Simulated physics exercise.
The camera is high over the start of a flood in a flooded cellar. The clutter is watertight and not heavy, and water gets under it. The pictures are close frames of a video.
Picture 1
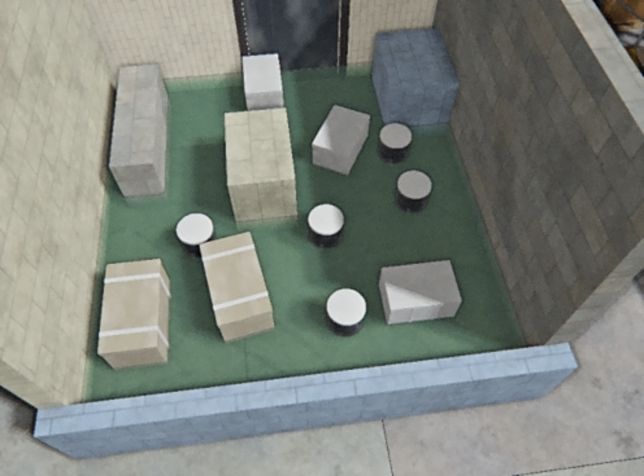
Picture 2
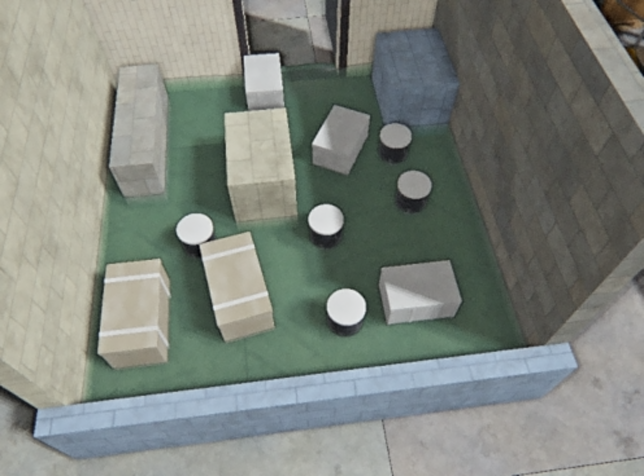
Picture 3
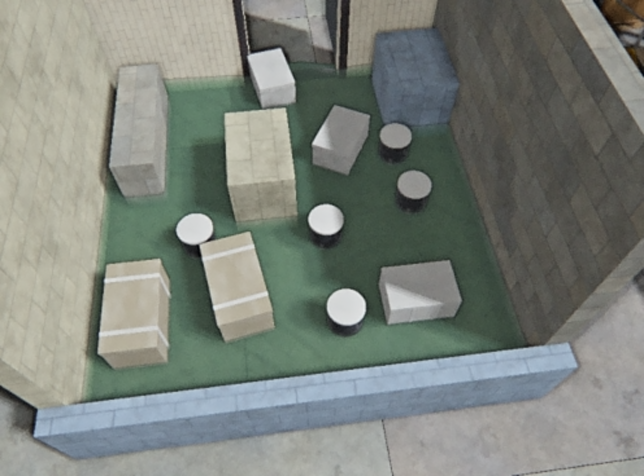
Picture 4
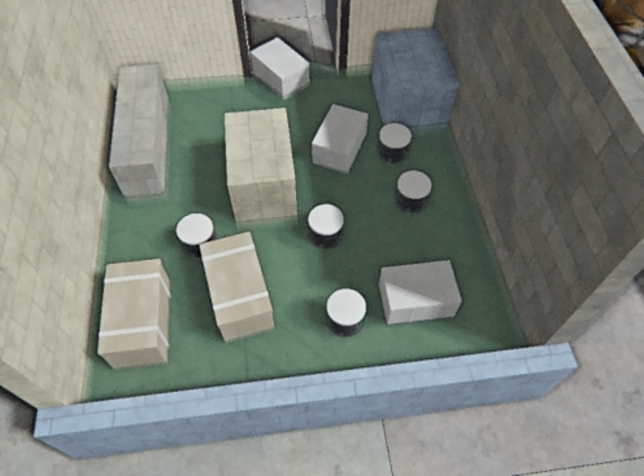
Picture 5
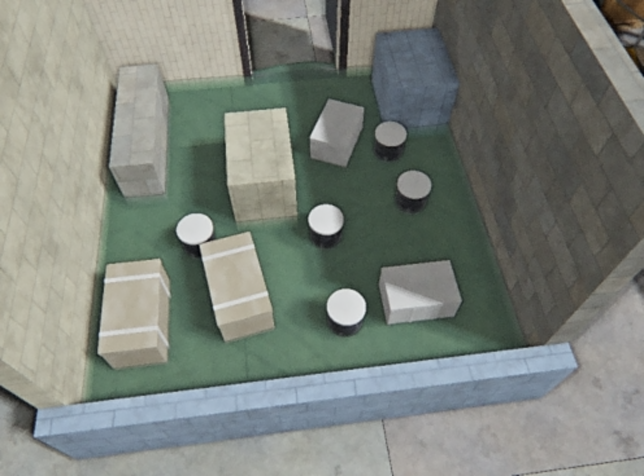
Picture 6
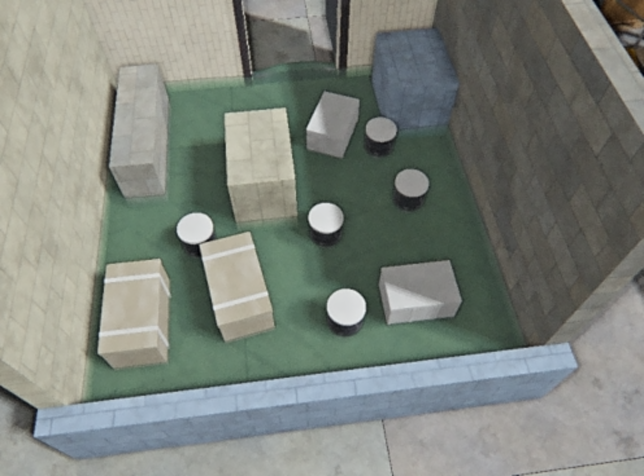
A pale box by the back wall turned and slid right to the open doorway, then was gone from view, and a grey crate and two round pails nearby drifted slightly while everything else stayed put.
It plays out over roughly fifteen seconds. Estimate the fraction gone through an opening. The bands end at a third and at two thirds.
That comes to one to two thirds.
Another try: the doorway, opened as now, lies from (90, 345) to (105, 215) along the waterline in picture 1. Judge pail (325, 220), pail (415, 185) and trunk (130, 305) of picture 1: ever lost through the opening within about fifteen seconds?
In that order: Out, inside, out.
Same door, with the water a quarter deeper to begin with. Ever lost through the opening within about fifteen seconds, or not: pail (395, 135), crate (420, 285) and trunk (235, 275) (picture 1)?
As listed: Yes, still in, no.
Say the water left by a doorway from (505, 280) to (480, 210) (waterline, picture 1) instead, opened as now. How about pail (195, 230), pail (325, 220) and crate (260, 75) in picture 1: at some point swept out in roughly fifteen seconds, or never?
One after the other: Left behind, carried outside, still in.
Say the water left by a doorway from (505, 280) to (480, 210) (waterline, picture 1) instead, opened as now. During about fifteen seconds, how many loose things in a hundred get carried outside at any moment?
Near 60 in a hundred.
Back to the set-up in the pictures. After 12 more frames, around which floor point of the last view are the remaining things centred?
Close to (289, 225).
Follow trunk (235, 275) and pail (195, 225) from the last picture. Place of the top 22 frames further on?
Around (245, 244) and (227, 84).
A moment on, 1 of 10 are out; 9 afloat.
Next, 3 of 10 are out; 7 afloat.
Later, 5 of 10 are out; 5 afloat.
In the end, 6 of 10 are out; 4 afloat.
